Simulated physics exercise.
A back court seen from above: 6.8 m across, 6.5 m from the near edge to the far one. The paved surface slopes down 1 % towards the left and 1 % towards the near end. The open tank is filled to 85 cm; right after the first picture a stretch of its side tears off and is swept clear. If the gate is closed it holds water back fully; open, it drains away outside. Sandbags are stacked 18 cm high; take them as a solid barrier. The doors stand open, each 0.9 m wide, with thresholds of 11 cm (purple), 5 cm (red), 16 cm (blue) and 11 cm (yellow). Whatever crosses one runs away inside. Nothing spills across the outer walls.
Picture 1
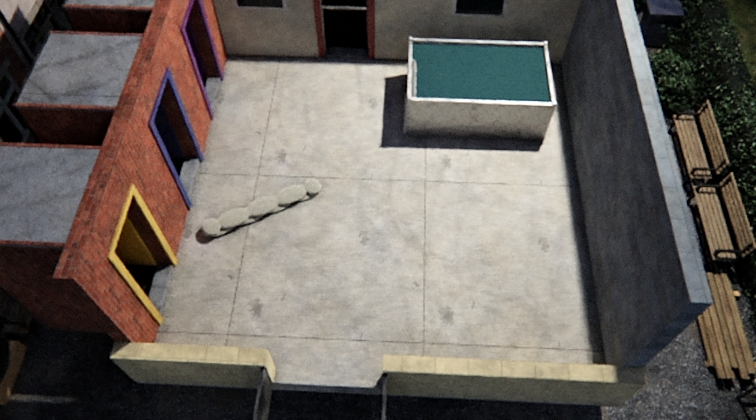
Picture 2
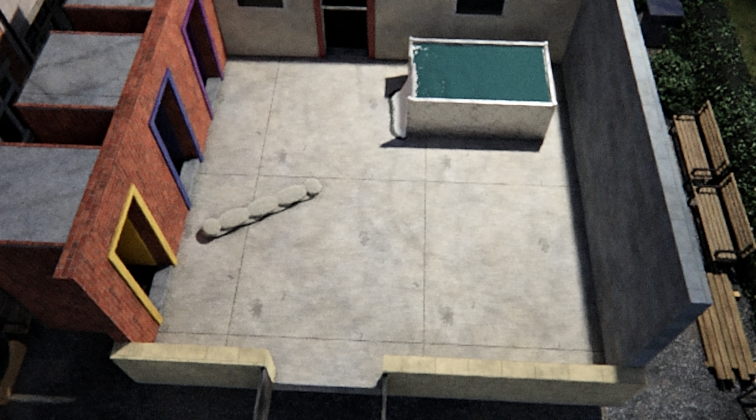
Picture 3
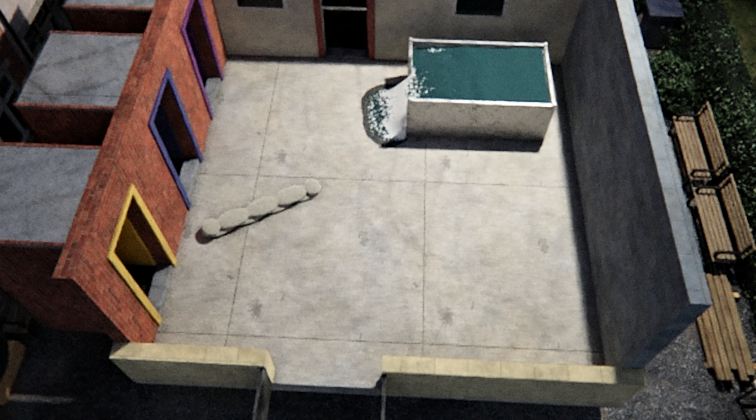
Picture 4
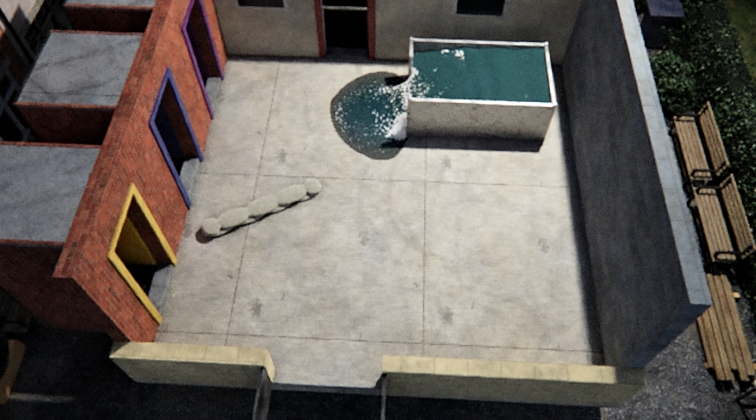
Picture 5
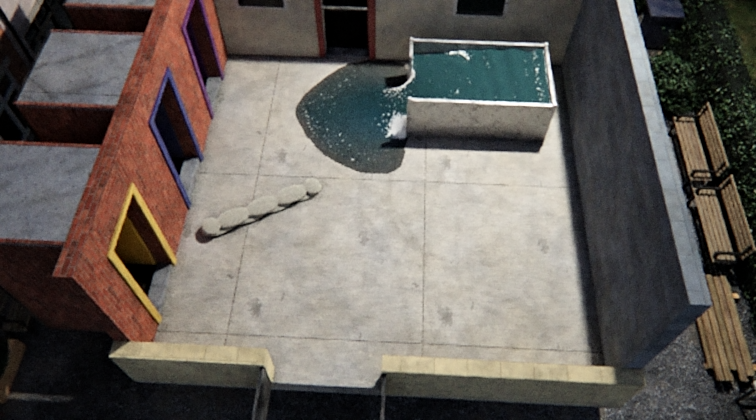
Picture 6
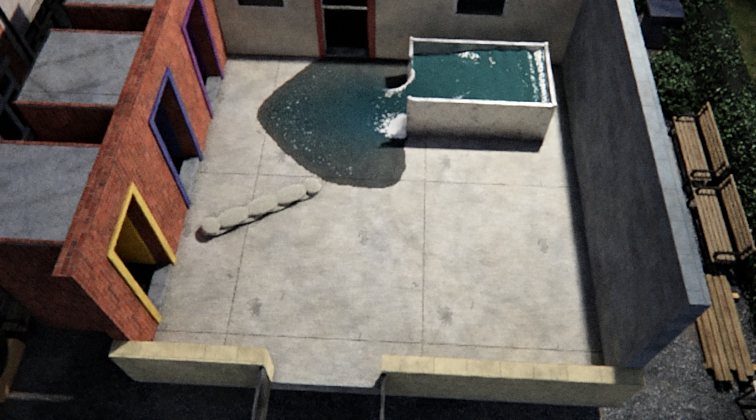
Water burst out of the left side of an open tank in a walled yard and fanned across the pale paving, spreading into a wide, dark pool that reached close to the row of sandbags.
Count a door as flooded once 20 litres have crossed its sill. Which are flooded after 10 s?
The water let in: At the purple door it passes the limit; at the red door it passes the limit; at the blue door it exceeds the limit; at the yellow door it keeps below the limit.
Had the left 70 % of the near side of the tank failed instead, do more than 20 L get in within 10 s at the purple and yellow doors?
Against that limit: Purple under, yellow past it.
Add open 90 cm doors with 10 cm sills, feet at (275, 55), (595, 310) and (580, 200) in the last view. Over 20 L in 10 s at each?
In that order: Above, under, under.
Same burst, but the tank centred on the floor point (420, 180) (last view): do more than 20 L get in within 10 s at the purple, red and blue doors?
Against that limit: Purple above, red under, blue above.
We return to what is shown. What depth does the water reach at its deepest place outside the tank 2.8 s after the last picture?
Roughly 27 cm.
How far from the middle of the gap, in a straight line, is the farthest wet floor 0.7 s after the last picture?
About 4.2 m.
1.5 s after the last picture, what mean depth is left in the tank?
Some 41 cm.
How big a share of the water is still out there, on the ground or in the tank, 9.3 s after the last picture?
About 78 per cent.
Then, 0.7 s after the last picture water covers 30 % of the floor and is deepest (44 cm) near (401, 120); purple door 18 cm at the sill, 25 L in, red door 5 cm at the sill, 8 L in, blue door 15 cm at the sill, 0 L in, yellow door not reached.
Then, 1.5 s after the last picture water covers 40 % of the floor and is deepest (41 cm) near (227, 60); purple door 34 cm at the sill, 123 L in, red door 4 cm at the sill, 15 L in, blue door 30 cm at the sill, 20 L in, yellow door 5 cm at the sill, 0 L in.
Then, 2.8 s after the last picture water covers 45 % of the floor and is deepest (27 cm) near (189, 208); purple door 24 cm at the sill, 258 L in, red door 3 cm at the sill, 19 L in, blue door 25 cm at the sill, 79 L in, yellow door 8 cm at the sill, 0 L in.
Then, 5.3 s after the last picture water covers 60 % of the floor and is deepest (22 cm) near (218, 218); purple door 17 cm at the sill, 318 L in, red door 7 cm at the sill, 23 L in, blue door 20 cm at the sill, 118 L in, yellow door 5 cm at the sill, 0 L in.
Then, 9.3 s after the last picture water covers 85 % of the floor and is deepest (14 cm) near (218, 218); purple door 12 cm at the sill, 356 L in, red door 7 cm at the sill, 35 L in, blue door 14 cm at the sill, 127 L in, yellow door 6 cm at the sill, 1 L in.
